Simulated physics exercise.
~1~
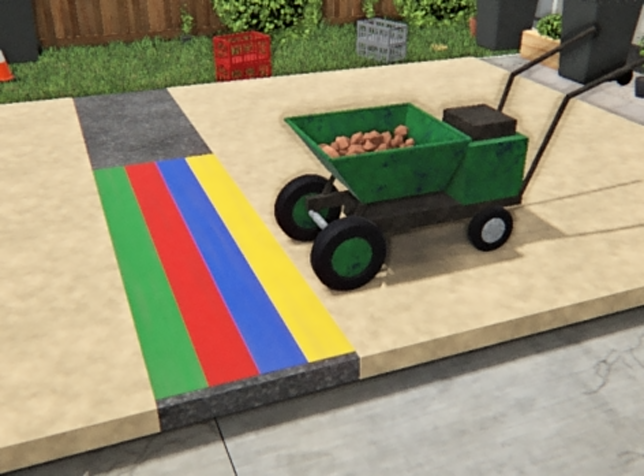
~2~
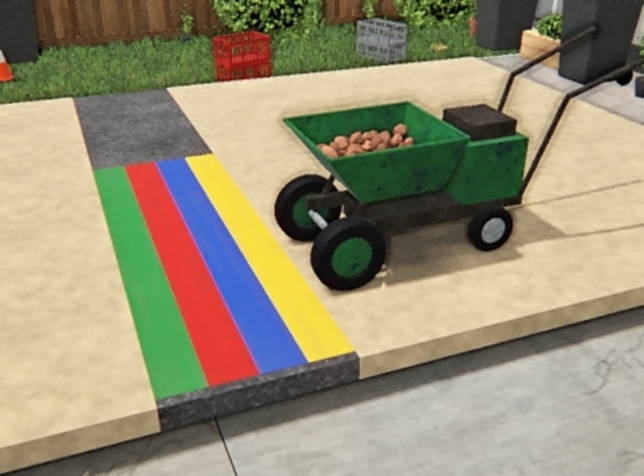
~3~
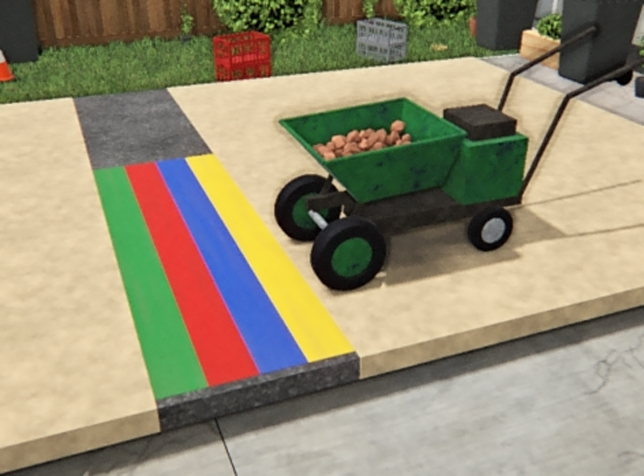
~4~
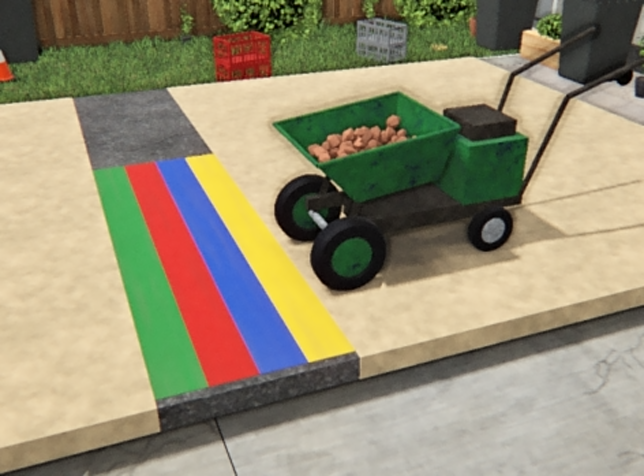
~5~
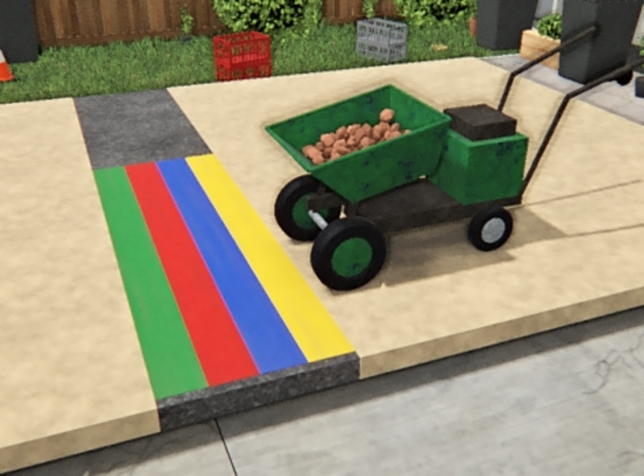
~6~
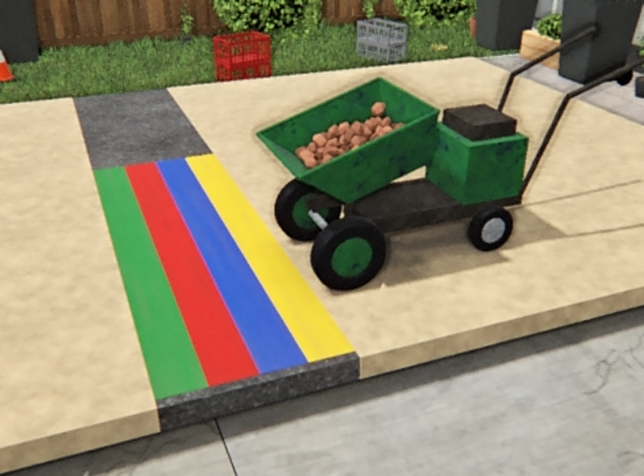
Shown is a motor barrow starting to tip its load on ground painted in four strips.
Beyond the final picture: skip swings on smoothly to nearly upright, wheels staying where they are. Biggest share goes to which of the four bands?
Biggest share: Red.
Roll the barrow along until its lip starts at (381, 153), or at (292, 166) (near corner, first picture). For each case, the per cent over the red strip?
First try: 20 per cent; second try: 30 per cent.
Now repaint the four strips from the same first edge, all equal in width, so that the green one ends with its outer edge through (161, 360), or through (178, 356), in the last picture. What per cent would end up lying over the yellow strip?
Near 0 and 0 in a hundred.
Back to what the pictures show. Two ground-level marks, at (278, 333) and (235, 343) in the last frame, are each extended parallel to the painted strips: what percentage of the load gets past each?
Close to 100 and 60 per cent respectively.
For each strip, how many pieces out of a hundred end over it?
The yellow strip gets close to 0, the blue strip close to 25, the red strip close to 45 and the green strip close to 20.
Soon after the last picture, skip tipped steeply; all in the skip.
A little later, skip tipped right over; most in the skip; a small part over the blue strip; about a quarter over the red strip; a stray few over the green strip.
Later still, skip tipped right over; a small part in the skip; about a quarter over the blue strip; about half over the red strip; about a quarter over the green strip; a small part off the paint.
At rest, skip tipped right over; a stray few in the skip; none over the yellow strip; about a quarter over the blue strip; about half over the red strip; about a quarter over the green strip; a small part off the paint.
